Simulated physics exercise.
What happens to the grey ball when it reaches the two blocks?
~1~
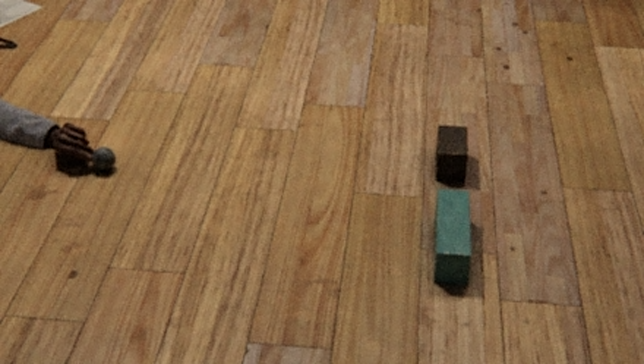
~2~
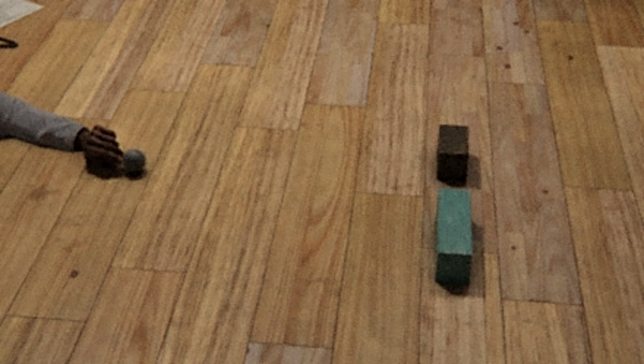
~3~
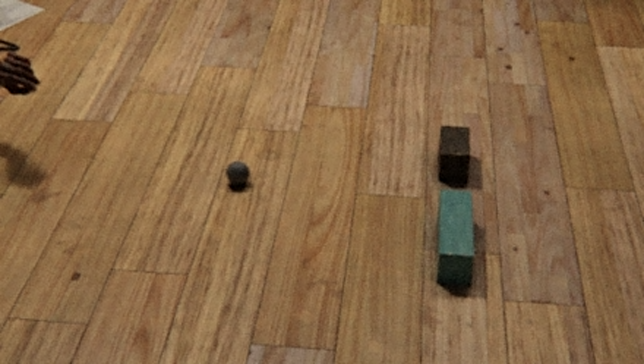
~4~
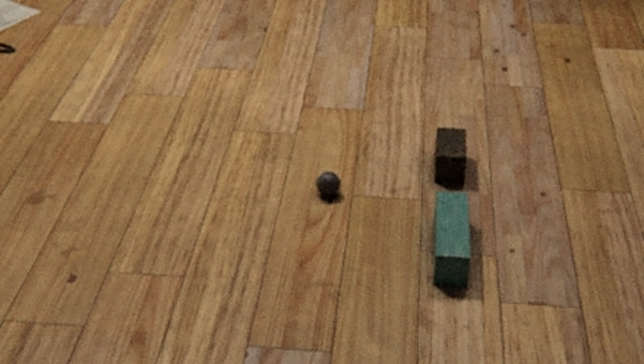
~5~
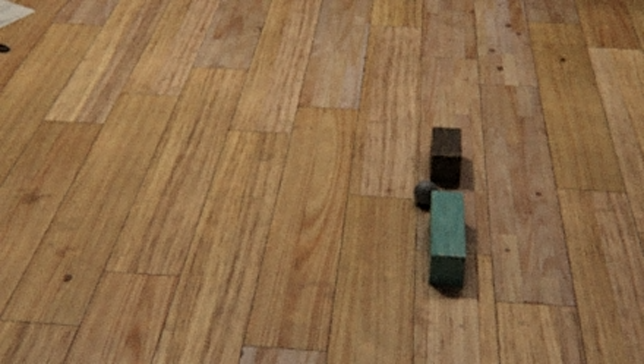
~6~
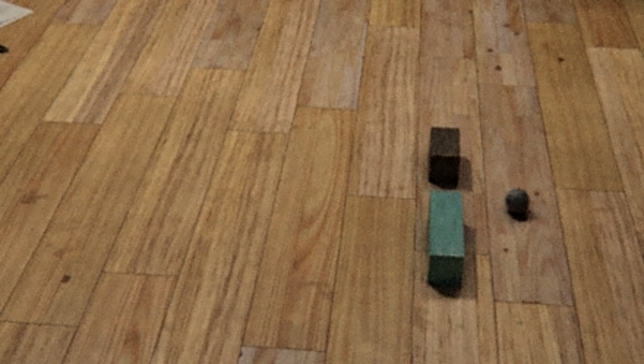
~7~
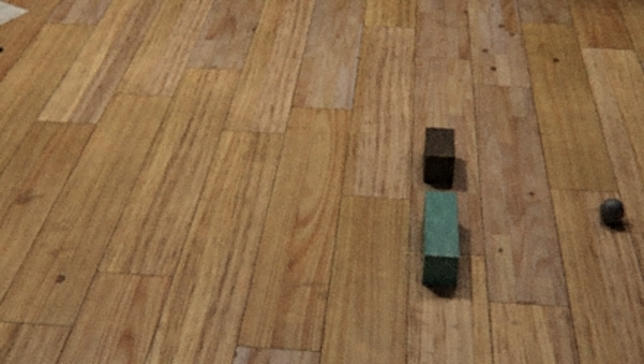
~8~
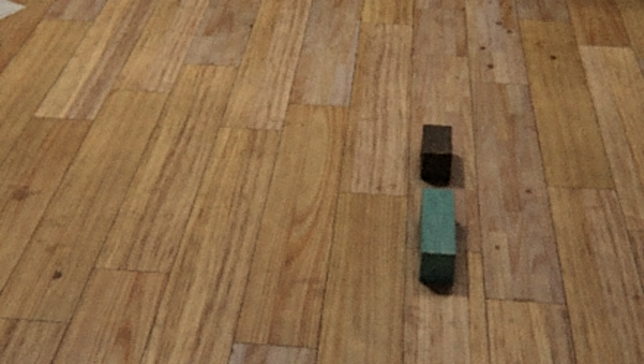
The grey ball rolls through the gap between the black and turquoise blocks and carries on to the right.
